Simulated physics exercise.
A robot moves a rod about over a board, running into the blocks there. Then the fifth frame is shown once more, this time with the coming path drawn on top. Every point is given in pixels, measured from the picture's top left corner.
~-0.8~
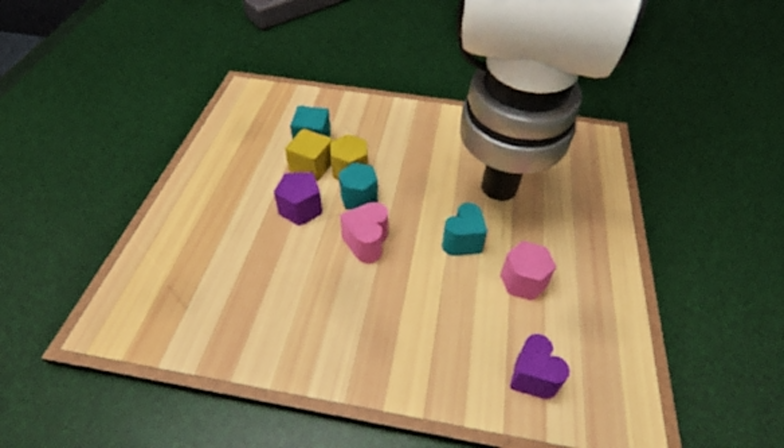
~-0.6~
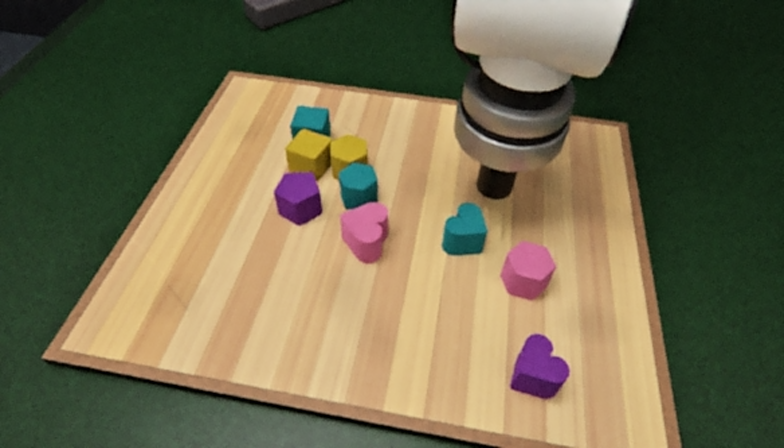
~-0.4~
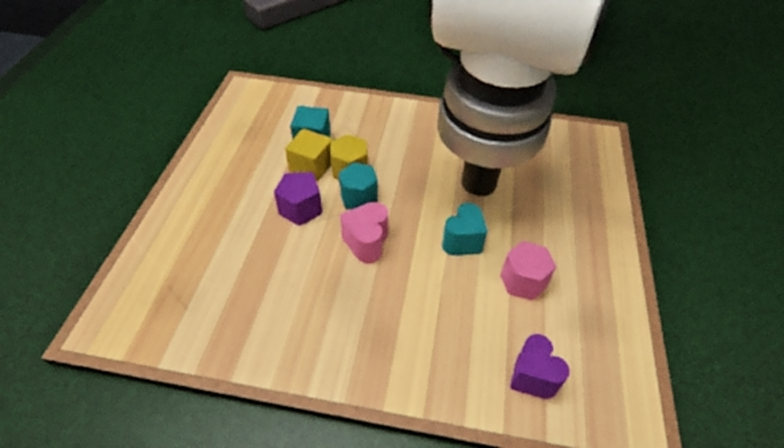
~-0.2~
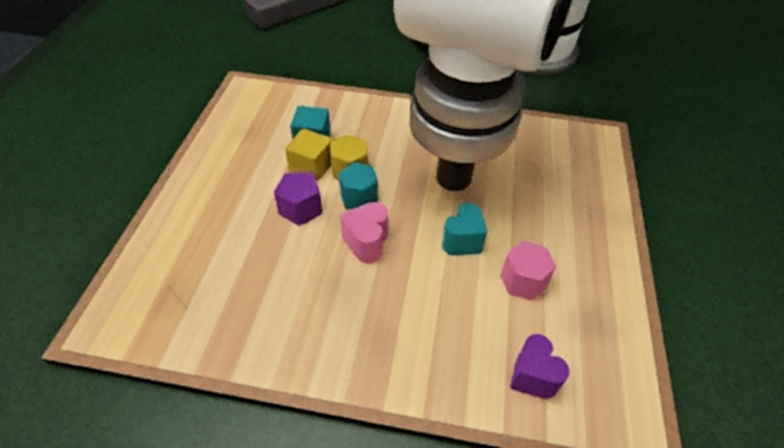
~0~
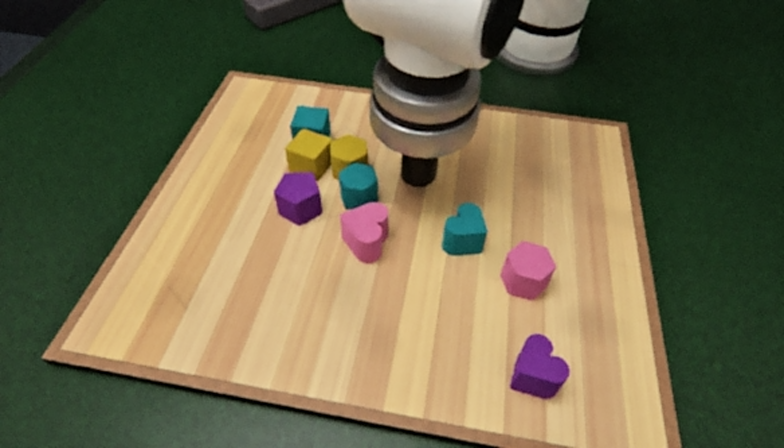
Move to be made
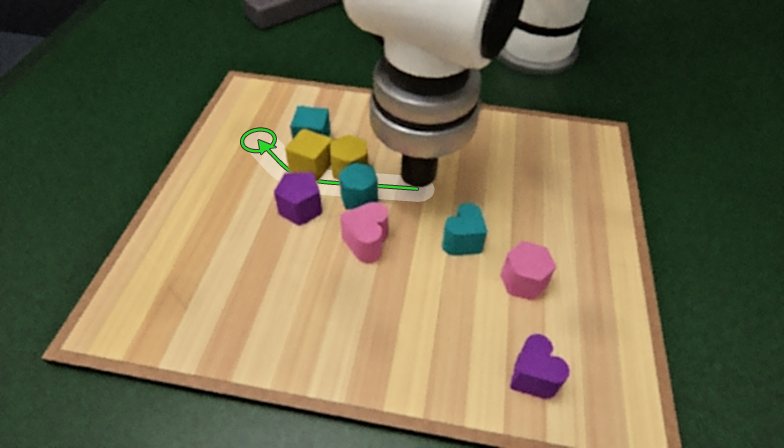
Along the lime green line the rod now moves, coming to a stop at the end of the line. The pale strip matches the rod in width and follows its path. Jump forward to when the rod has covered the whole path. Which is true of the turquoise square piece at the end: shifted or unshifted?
It is moved from its place.
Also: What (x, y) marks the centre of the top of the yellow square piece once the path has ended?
I'd guess (252, 93).
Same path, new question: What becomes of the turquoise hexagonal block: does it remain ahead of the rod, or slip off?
My answer is that the turquoise hexagonal block has slipped off.
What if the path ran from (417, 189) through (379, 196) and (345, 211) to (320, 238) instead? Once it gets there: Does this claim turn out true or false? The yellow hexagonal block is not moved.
The claim holds.
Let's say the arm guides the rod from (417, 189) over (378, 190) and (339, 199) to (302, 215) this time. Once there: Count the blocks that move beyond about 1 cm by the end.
That's two.
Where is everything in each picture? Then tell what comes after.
Rod tip (499, 188); block tops, yellow square piece (308, 143); turquoise square piece (310, 117); yellow hexagonal block (349, 147); turquoise hexagonal block (358, 176), in the first picture.
Rod (494, 187); blocks unchanged, in the second picture.
Rod (479, 183); blocks unchanged, in the third picture.
Rod (454, 179); blocks unchanged, in the fourth picture.
Rod (418, 175); yellow square piece (308, 143); turquoise square piece (310, 117); yellow hexagonal block (349, 147); turquoise hexagonal block (358, 176), in the fifth picture.
Path on the board, from (417, 189) via (353, 184) and (293, 173), ending at (258, 140).
What follows on the original path. One third of the way, rod (351, 170); yellow square piece (301, 140), turned 25° anticlockwise; yellow hexagonal block (337, 138); turquoise hexagonal block (329, 183), turned 50° anticlockwise.
Two thirds of the way, rod (290, 158); yellow square piece (275, 125), turned 20° anticlockwise; turquoise square piece (306, 107), turned 15° clockwise; yellow hexagonal block (331, 134), turned 35° clockwise; turquoise hexagonal block (325, 187), turned 55° anticlockwise.
At the end, rod (255, 126); yellow square piece (252, 93); turquoise square piece (305, 103), turned 45° clockwise; yellow hexagonal block (331, 134), turned 35° clockwise; turquoise hexagonal block (325, 187), turned 55° anticlockwise.
